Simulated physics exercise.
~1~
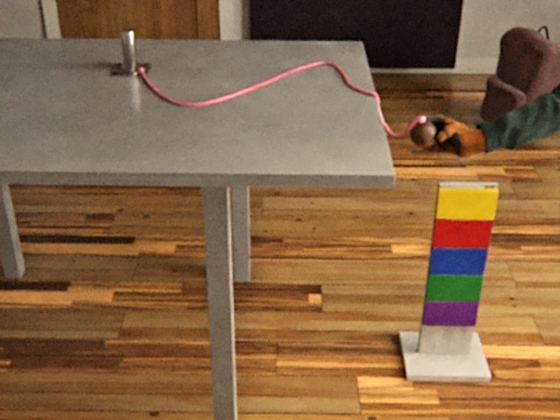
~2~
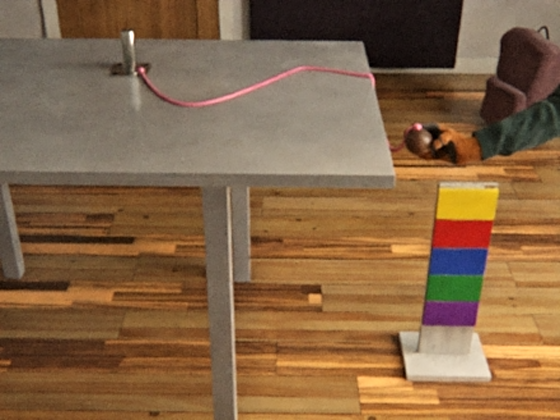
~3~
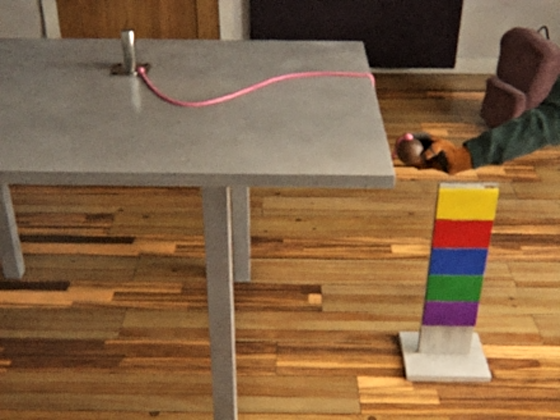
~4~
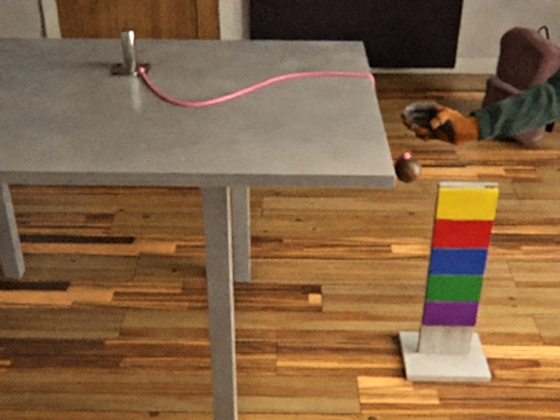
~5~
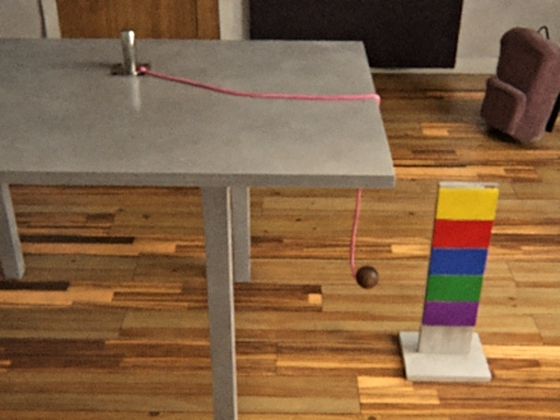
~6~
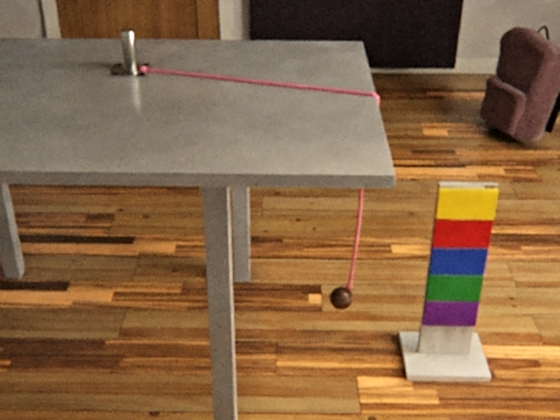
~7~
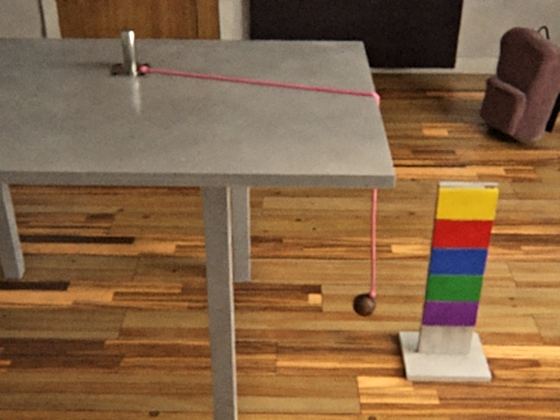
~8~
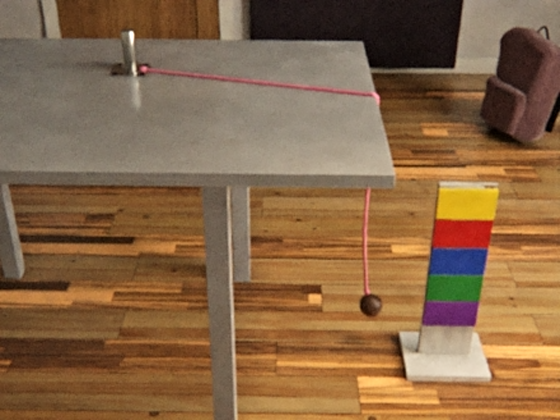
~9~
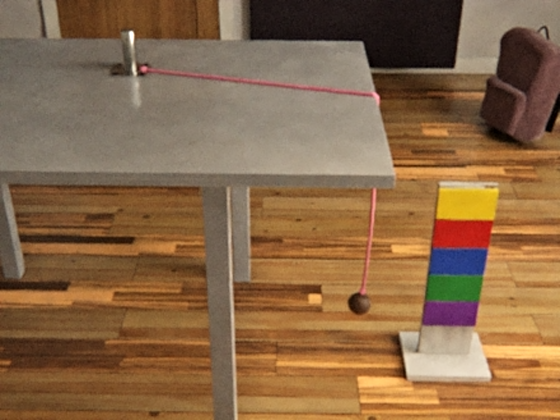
A brown ball on a pink lead is held by a gloved hand just beyond the right edge of a grey desk, seen from slightly above in a room with a wooden floor. The lead runs across the desktop from a small metal post, and to the right stands a board banded yellow, red, blue, green and purple. The hand lowers the ball a little towards the desk edge, then lets go and draws back out of view. The ball drops past the edge, pulling the lead straight. It sways slightly and finally hangs level with the purple band.
